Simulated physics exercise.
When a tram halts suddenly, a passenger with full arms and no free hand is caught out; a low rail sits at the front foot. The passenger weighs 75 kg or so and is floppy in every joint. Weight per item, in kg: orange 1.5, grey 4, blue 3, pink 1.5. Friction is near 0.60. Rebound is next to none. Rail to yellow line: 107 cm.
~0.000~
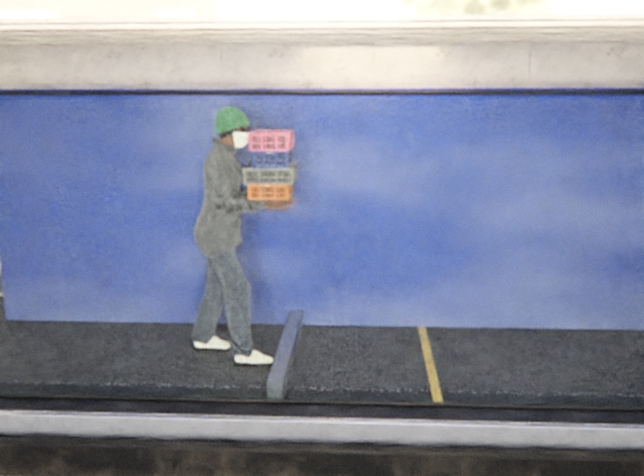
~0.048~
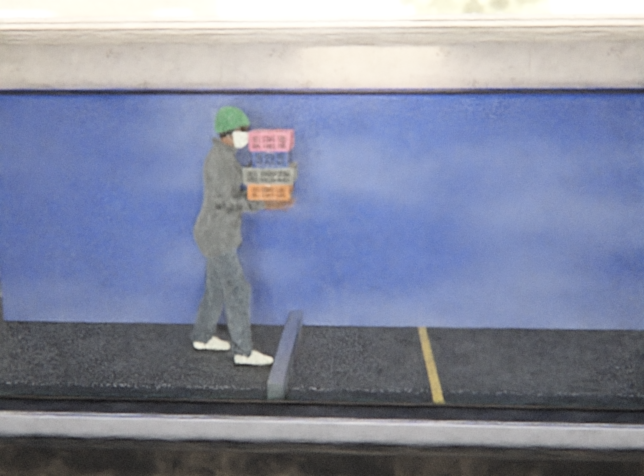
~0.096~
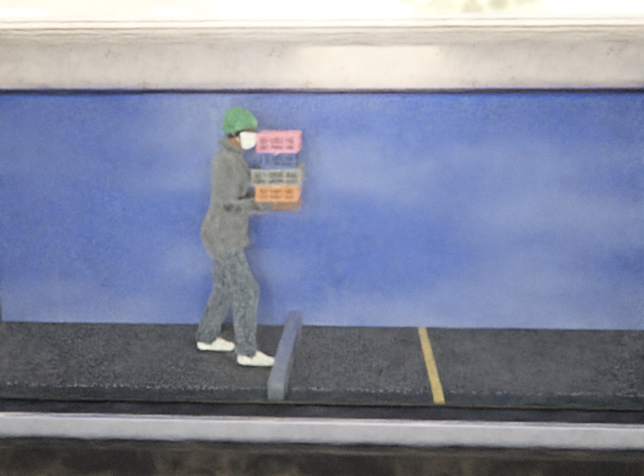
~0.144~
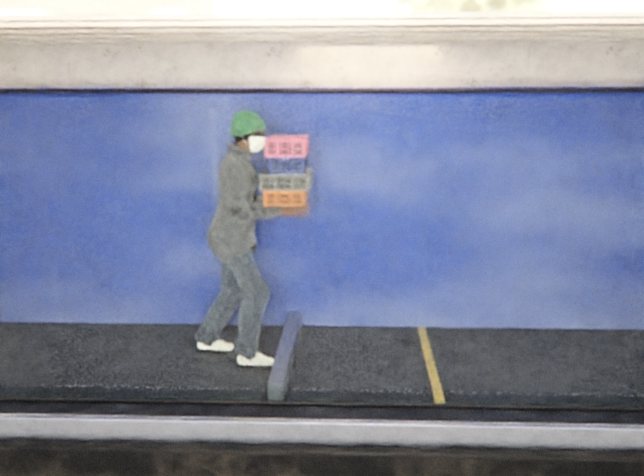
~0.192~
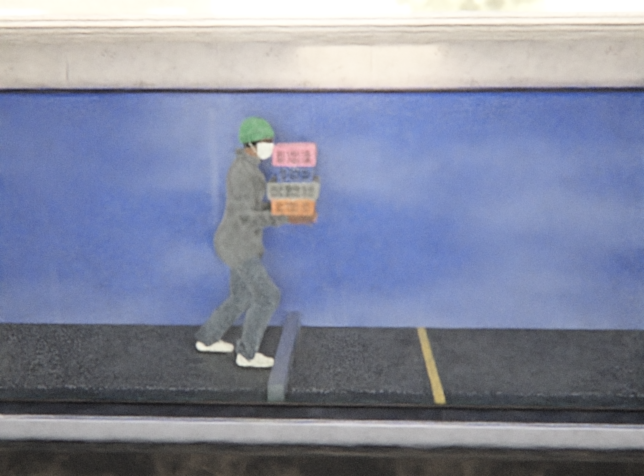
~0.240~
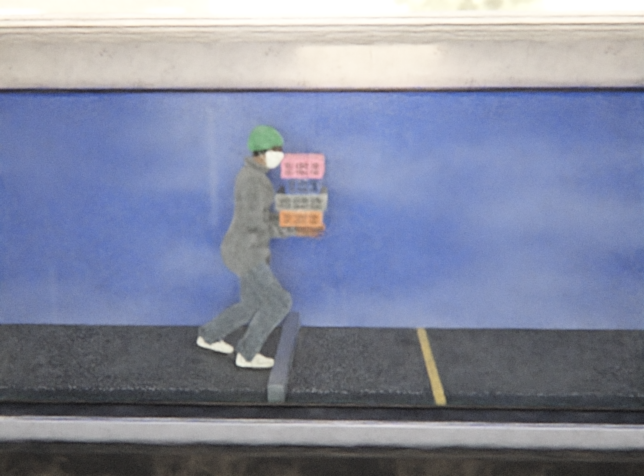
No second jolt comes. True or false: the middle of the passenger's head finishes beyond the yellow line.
False.
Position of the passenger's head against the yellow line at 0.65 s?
Some 45 cm short of it.
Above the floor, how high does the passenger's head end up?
15 cm.
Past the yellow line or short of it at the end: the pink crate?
The pink crate ends up on the far side.
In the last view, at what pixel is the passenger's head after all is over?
Look roughly at (397, 362) in the final picture.
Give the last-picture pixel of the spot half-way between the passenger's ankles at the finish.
I'd say somewhere around (269, 363).
After 0.45 s the passenger's head is 85 cm short of the yellow line, near (308, 214) in the last picture's view; the pink crate 63 cm short of the yellow line, tilted 10°.
After 0.65 s the passenger's head is 45 cm short of the yellow line, near (368, 293) in the last picture's view; the pink crate 43 cm short of the yellow line, tilted 0°.
After 0.95 s the passenger's head is 22 cm short of the yellow line, near (403, 330) in the last picture's view.
Final state at 2.9 s, orange crate stops short of the yellow line; grey crate stops short of the yellow line; blue crate stops short of the yellow line; pink crate crosses the yellow line; passenger's head stops short of the yellow line.
